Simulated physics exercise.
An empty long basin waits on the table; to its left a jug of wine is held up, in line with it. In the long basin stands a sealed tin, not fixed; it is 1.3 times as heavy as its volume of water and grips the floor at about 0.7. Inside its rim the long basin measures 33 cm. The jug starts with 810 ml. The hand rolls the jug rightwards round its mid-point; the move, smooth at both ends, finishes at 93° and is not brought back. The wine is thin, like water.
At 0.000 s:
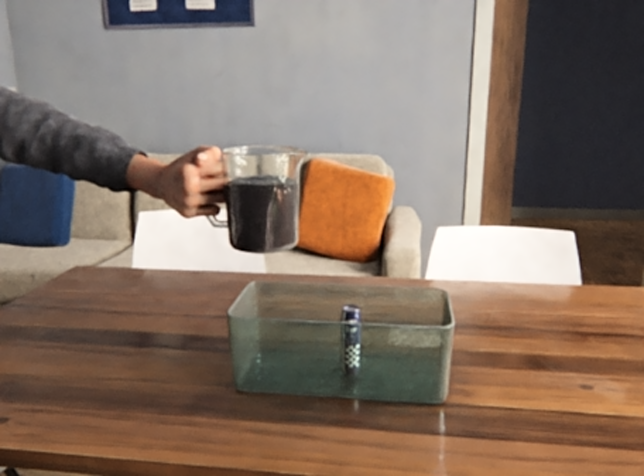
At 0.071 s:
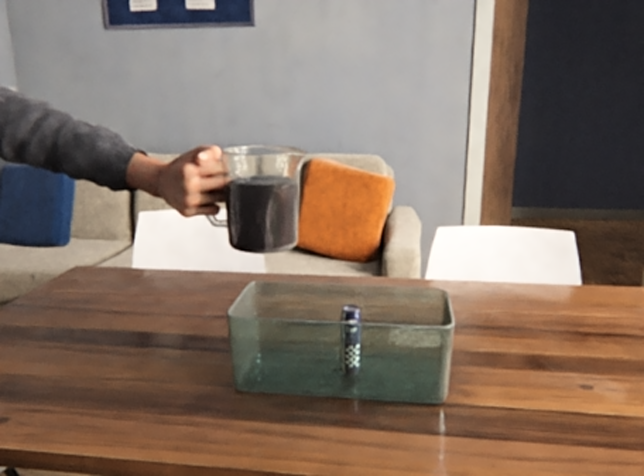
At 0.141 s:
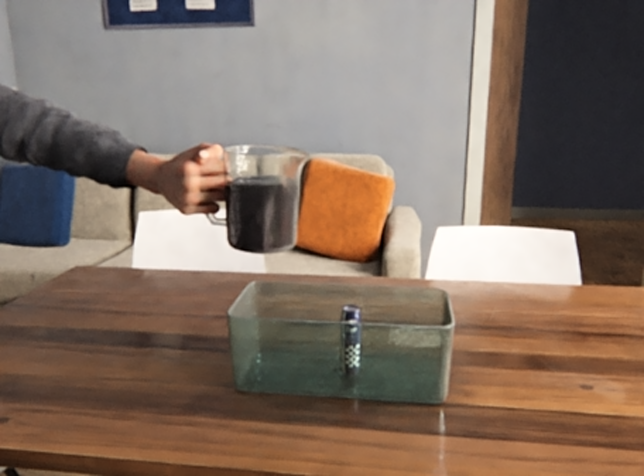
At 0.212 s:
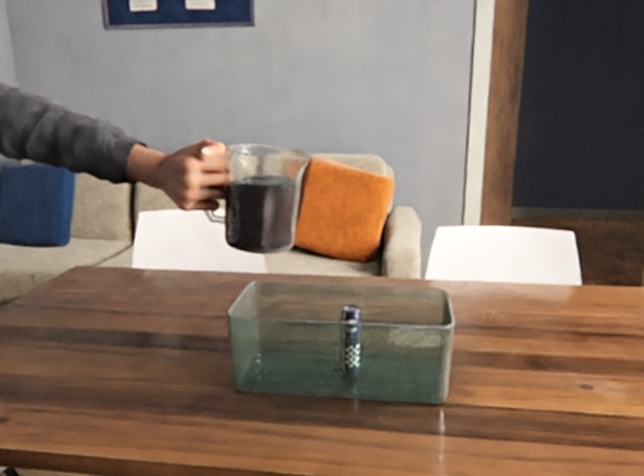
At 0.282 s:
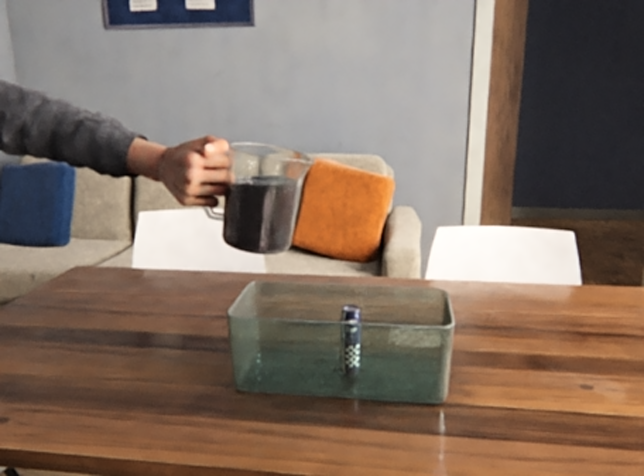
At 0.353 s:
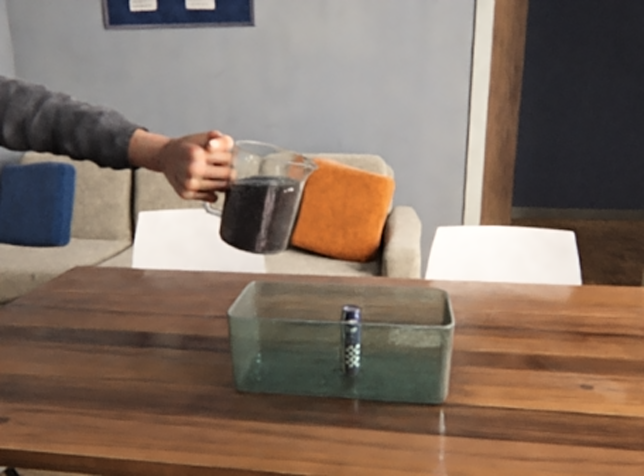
A hand in a dark grey sleeve reaches in from the left, holding a clear glass jug of dark liquid above a wooden table, seen from a still, slightly raised view across the room. Below sits a long greenish see-through basin with a small patterned tin, before white chairs, a beige sofa and blue and orange cushions. The hand slowly tilts the jug slightly rightwards.
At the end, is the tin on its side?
The tin stays up.
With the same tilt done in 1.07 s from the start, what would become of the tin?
The tin stays up.
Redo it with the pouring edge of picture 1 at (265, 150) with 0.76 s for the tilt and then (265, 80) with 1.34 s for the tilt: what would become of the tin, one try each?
First it keeps standing; then it goes over.
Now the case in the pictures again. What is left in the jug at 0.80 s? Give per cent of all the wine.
Near 94 in a hundred.
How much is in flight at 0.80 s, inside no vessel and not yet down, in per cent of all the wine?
About 5 per cent.
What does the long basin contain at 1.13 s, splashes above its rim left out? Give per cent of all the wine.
Near 24 in a hundred.
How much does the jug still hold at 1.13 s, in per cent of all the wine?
About 54 per cent.
Then, 0.80 s in, the tilt is 60° and 95 per cent is still to pour; the tin stands where it began.
Then, 1.13 s in, the tilt is 87° and 54 per cent is still to pour; the tin stands where it began.
Then, 1.47 s in, the tilt is 93° and 16 per cent is still to pour; the tin stands where it began.
Then, 1.84 s in, the tilt is 93° and 4 per cent is still to pour; the tin stands where it began.
Finally, the tin stands where it began.
